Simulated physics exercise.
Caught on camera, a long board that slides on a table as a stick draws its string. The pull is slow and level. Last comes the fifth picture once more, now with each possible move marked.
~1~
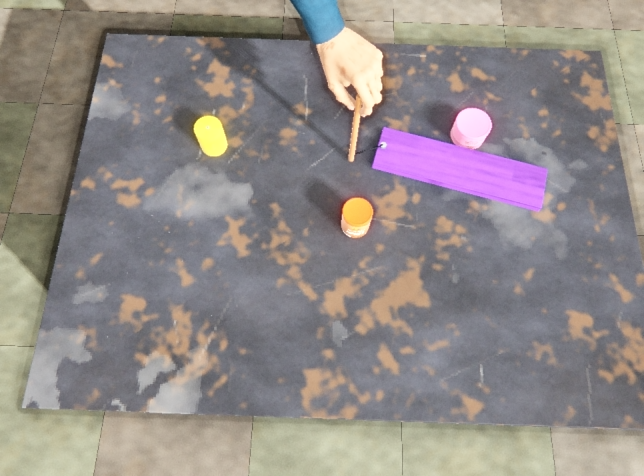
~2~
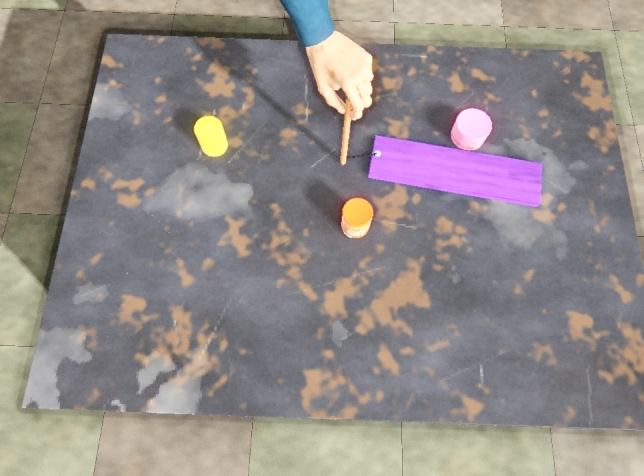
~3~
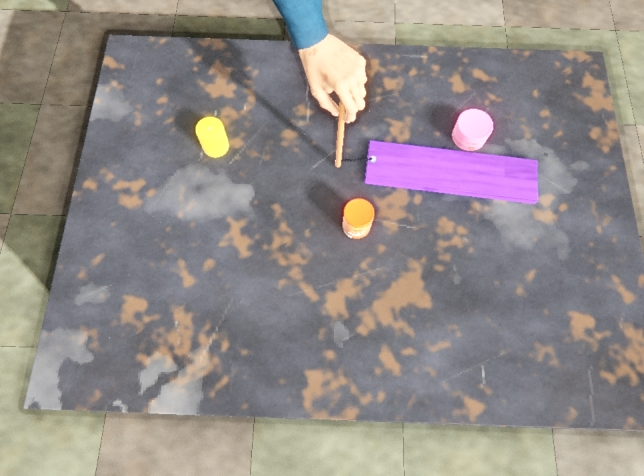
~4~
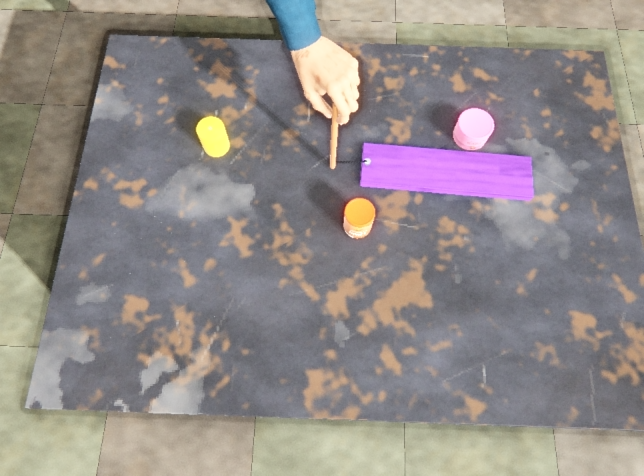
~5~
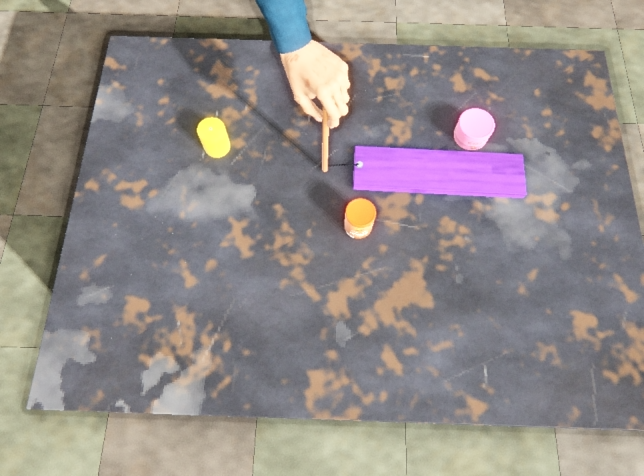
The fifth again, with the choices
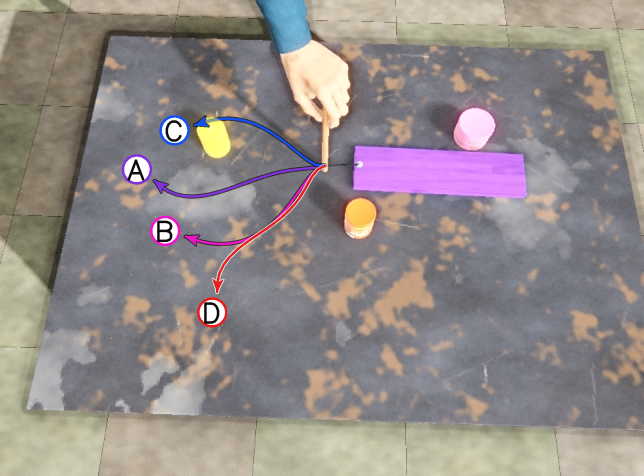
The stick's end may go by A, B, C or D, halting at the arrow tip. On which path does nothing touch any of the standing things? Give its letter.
A is the clean one.
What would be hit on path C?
The yellow tin.
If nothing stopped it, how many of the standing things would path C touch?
In all, one.
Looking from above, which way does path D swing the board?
Anticlockwise.
On the marked copy, A from (325, 166) via (238, 186) to (155, 181); B from (325, 166) via (266, 229) to (185, 236); C from (325, 166) via (261, 127) to (195, 125); D from (325, 166) via (267, 229) to (217, 292).
With A. Early on, foot of the stick (263, 178), middle of the board (379, 172).
Further on, foot of the stick (201, 197), middle of the board (317, 180).
At the end, foot of the stick (154, 180), middle of the board (269, 182); nothing has been touched.
As for the rest, B meets the pink tub and orange jar; C meets the yellow tin; D meets the pink tub and orange jar.
